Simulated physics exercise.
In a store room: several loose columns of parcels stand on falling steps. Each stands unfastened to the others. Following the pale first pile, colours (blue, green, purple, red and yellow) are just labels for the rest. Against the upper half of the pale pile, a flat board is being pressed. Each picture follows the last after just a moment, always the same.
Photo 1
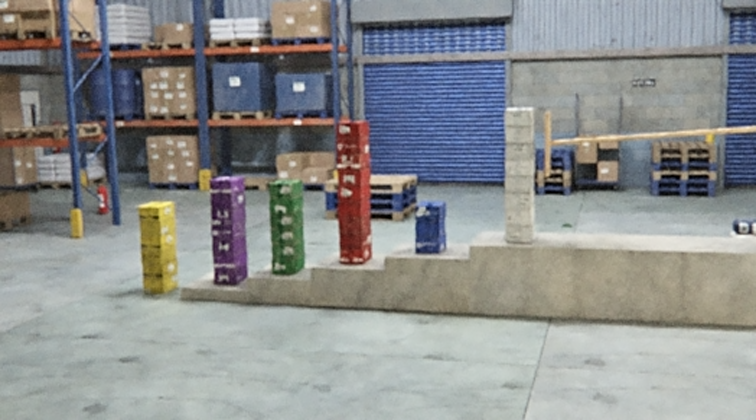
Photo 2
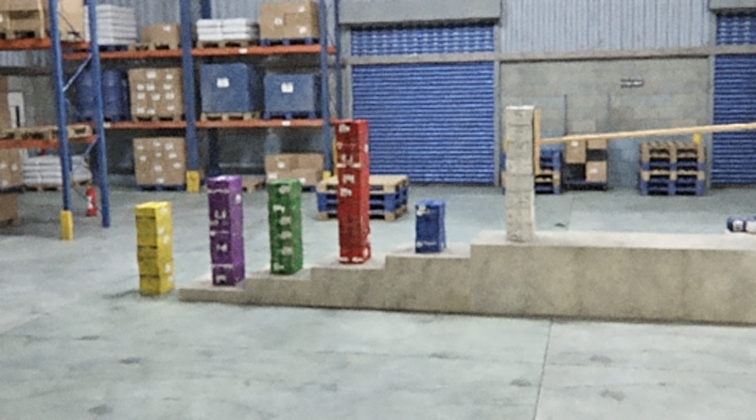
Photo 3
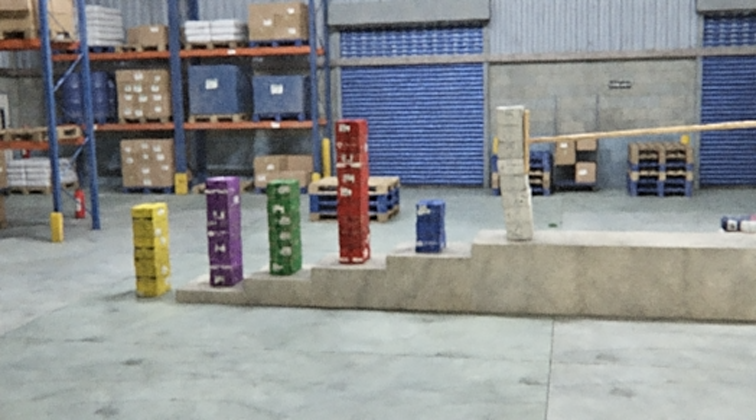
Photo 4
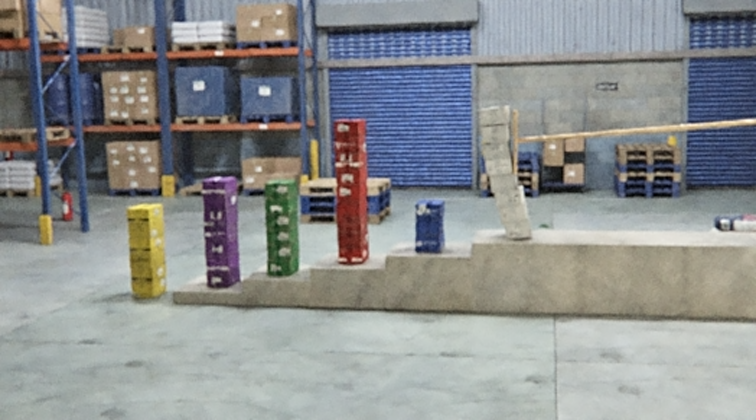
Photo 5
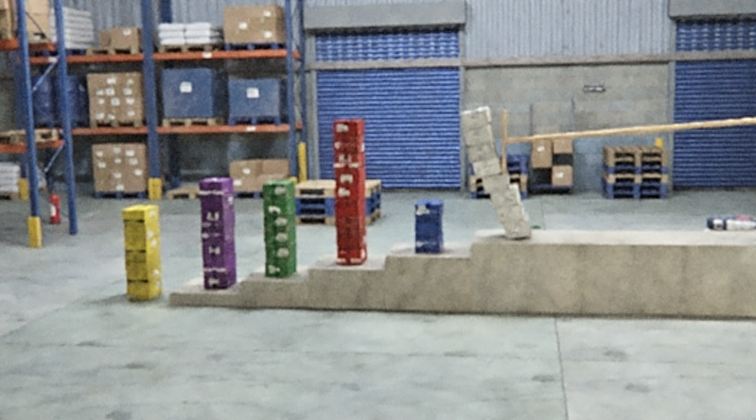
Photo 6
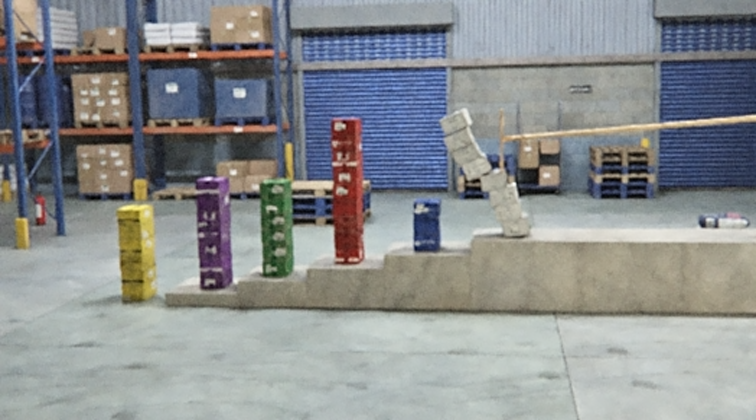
A pale stack of parcels leans left and bends as a board pushes its upper half.
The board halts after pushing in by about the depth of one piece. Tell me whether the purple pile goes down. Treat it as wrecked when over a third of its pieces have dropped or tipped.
It stays up.
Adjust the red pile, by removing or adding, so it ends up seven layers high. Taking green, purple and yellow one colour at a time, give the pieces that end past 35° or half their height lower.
The numbers come out as green 0, purple 0 and yellow 0.
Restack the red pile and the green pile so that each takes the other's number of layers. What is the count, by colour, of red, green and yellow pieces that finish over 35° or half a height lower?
By colour, red 0, green 0, yellow 0.
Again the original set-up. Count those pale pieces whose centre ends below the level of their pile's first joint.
Of the pale pieces, the number is 4.
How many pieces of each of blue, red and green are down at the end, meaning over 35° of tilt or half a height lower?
Tally - blue: 0; red: 0; green: 0.
Just after the last frame, 4 of the pale pile down; none of the 7 purple parcels down (0 of 31 in all colours); top purple parcel unmoved.
A moment on, 4 of the pale pile down; none of the 7 purple parcels down (0 of 31 in all colours); top purple parcel unmoved; top blue parcel moved half its height.
When it is over, 4 of the pale pile down; none of the 7 purple parcels down (0 of 31 in all colours); top purple parcel unmoved; top blue parcel moved half its height. In pixels of the last frame, middles, top purple parcel near (213, 187), top blue parcel near (420, 209).
